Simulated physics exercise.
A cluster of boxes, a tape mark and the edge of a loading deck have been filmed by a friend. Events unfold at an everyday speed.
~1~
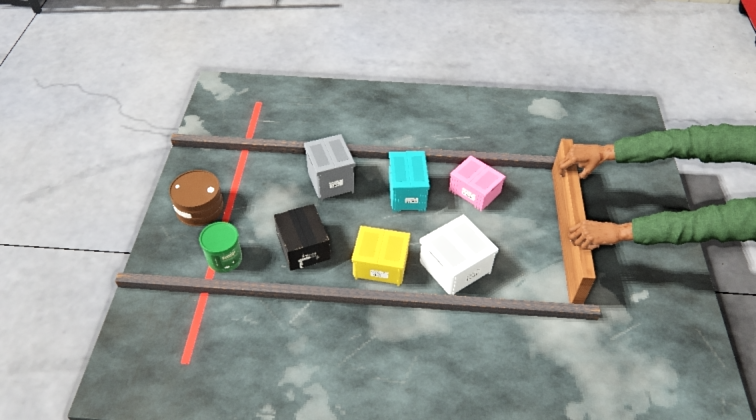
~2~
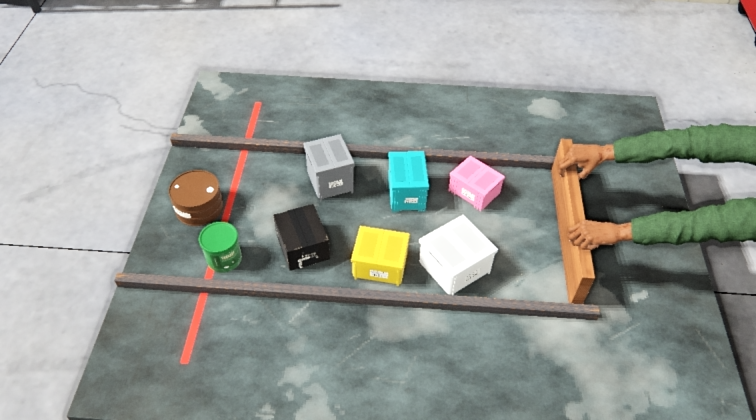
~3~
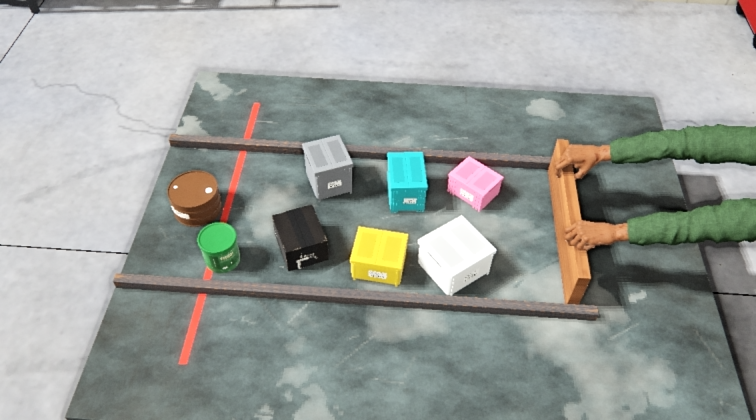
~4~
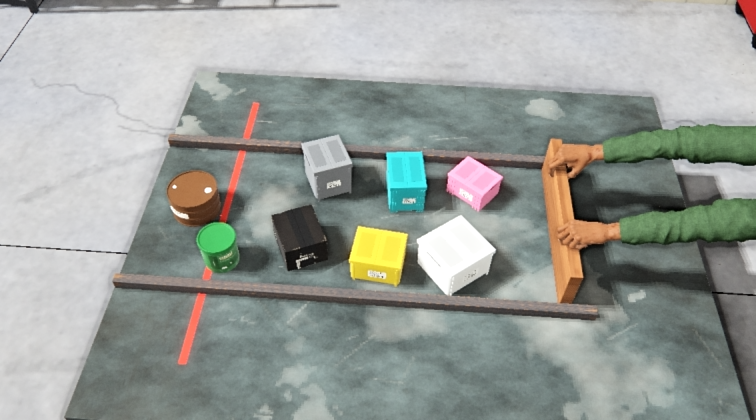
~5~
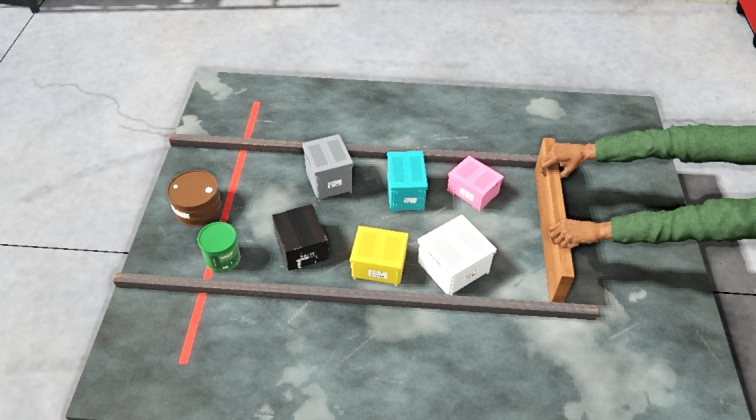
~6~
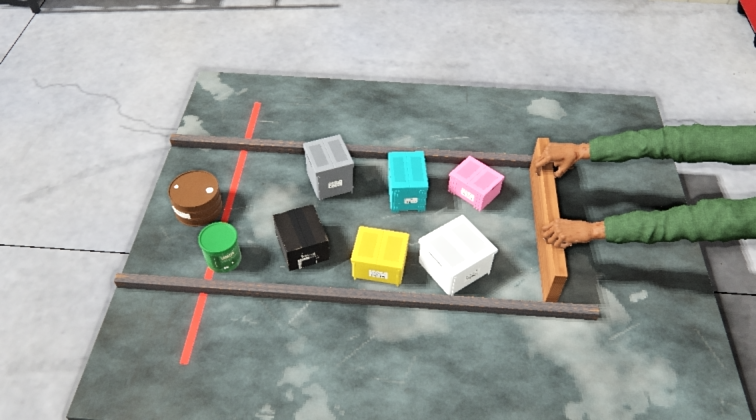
Two green-sleeved arms slid a wooden plank slightly left along a marble-patterned board between two dark rails, while the colored boxes, brown canister and green pail near the red tape stayed put.
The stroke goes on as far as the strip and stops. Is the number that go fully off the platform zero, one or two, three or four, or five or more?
Three, or at most four, fall.
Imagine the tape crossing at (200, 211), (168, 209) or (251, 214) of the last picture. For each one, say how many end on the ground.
Counts per try: 5; 7; 3.
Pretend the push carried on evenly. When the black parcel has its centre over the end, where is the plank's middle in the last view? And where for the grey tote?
(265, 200) and (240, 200), more or less.
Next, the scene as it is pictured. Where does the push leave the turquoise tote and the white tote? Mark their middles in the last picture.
Listed as asked: First (187, 178), and then (192, 221).
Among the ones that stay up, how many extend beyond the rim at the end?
The count is 1.
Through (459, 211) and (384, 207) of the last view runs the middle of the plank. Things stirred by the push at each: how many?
At the first spot 4, then 7.
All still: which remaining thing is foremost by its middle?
Yellow tote.
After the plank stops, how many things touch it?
Looks like 2 of them, all told.
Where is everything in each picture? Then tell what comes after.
In the first picture, brown canister (197, 198); green pail (222, 248); black parcel (302, 237); plank (571, 218); tape (228, 212).
In the second picture, green pail (221, 248); turquoise tote (408, 182).
In the third picture, black parcel (300, 238); pink tote (475, 184).
In the fourth picture, brown canister (195, 198); white tote (454, 256).
In the fifth picture, green pail (220, 248); plank (552, 217).
In the sixth picture, brown canister (196, 198); green pail (221, 248); black parcel (301, 237); plank (546, 217); tape (227, 212).
Early on, none off yet; brown canister at rest near (196, 198); green pail at rest near (221, 248); black parcel at rest near (301, 237).
A while later, none off yet; brown canister at rest near (196, 198); green pail travelled about its own width near (193, 245); black parcel travelled about its own width near (238, 230).
Further along, none off yet; brown canister travelled about its own width near (158, 188); green pail leaning a little near (107, 243); black parcel travelled well along near (155, 226).
Finally, the number that fall off is three or four; lost, grey tote, black parcel, green pail and brown canister.
